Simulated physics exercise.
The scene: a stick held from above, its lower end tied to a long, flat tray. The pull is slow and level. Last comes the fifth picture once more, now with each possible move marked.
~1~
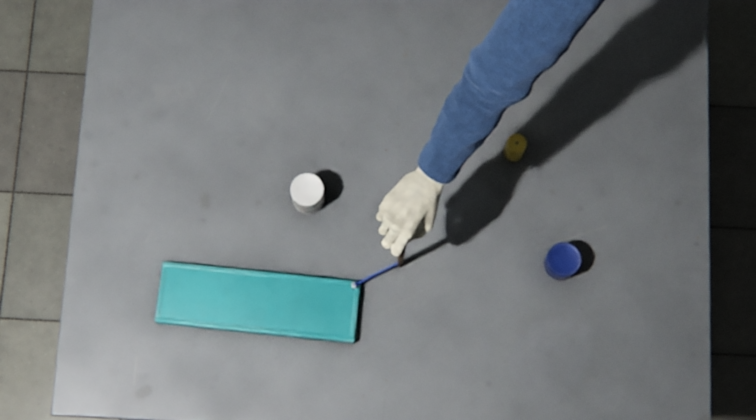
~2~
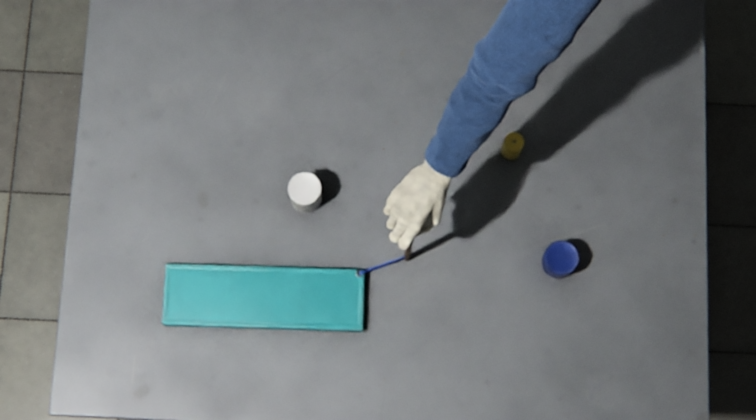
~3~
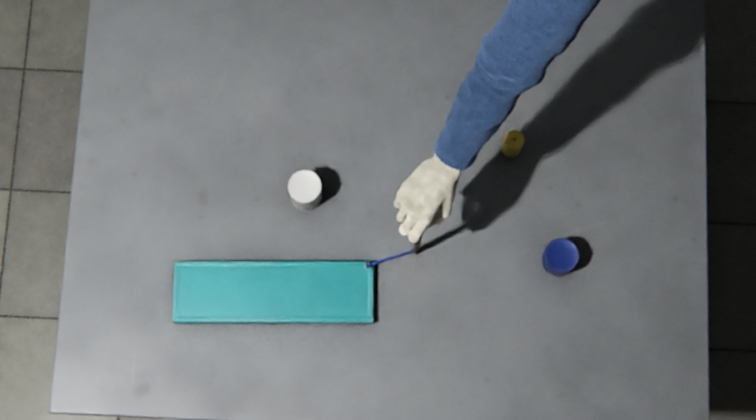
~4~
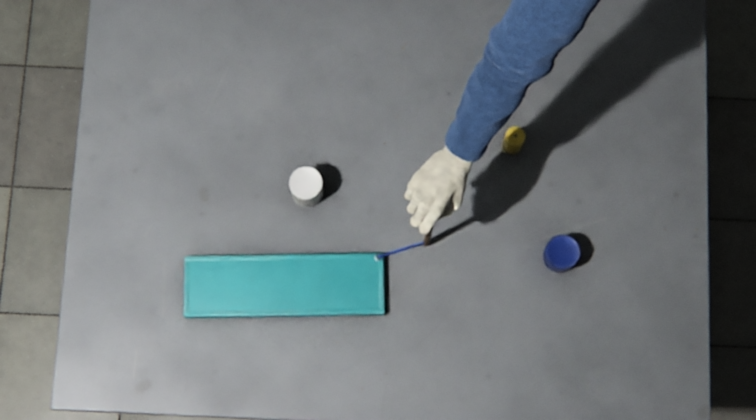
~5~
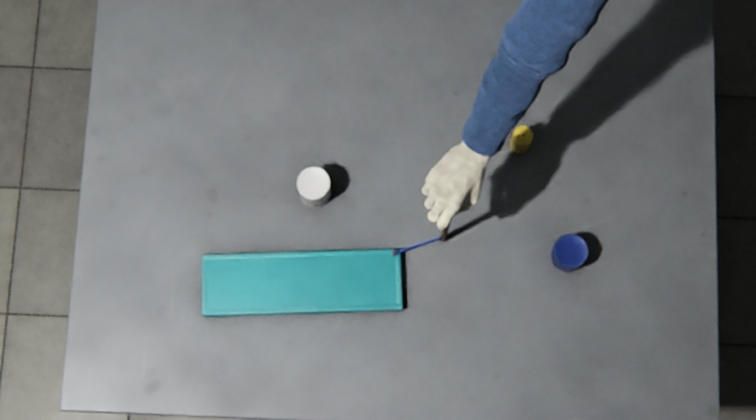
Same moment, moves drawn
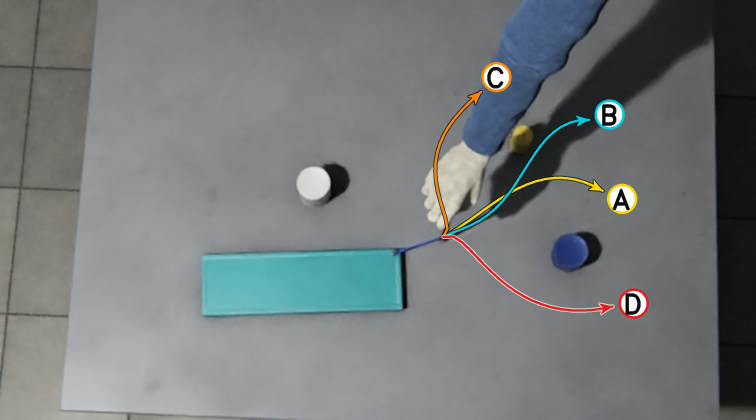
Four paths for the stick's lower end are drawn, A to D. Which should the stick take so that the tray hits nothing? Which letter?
Only D misses them all.
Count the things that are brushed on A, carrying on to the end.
It touches one.
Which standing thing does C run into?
The white jar.
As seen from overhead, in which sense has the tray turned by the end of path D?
Clockwise.
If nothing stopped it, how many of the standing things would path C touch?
One.
On the copy, A from (443, 237) via (518, 189) to (603, 191); B from (443, 237) via (519, 178) to (589, 120); C from (443, 237) via (437, 152) to (481, 92); D from (443, 237) via (523, 296) to (613, 306).
On D. First, foot of the stick (496, 277), middle of the tray (348, 278).
Then, foot of the stick (557, 309), middle of the tray (409, 287).
Finally, foot of the stick (615, 306), middle of the tray (466, 294); nothing has been touched.
By contrast, A meets the blue tub; B meets the yellow candle; C meets the white jar.
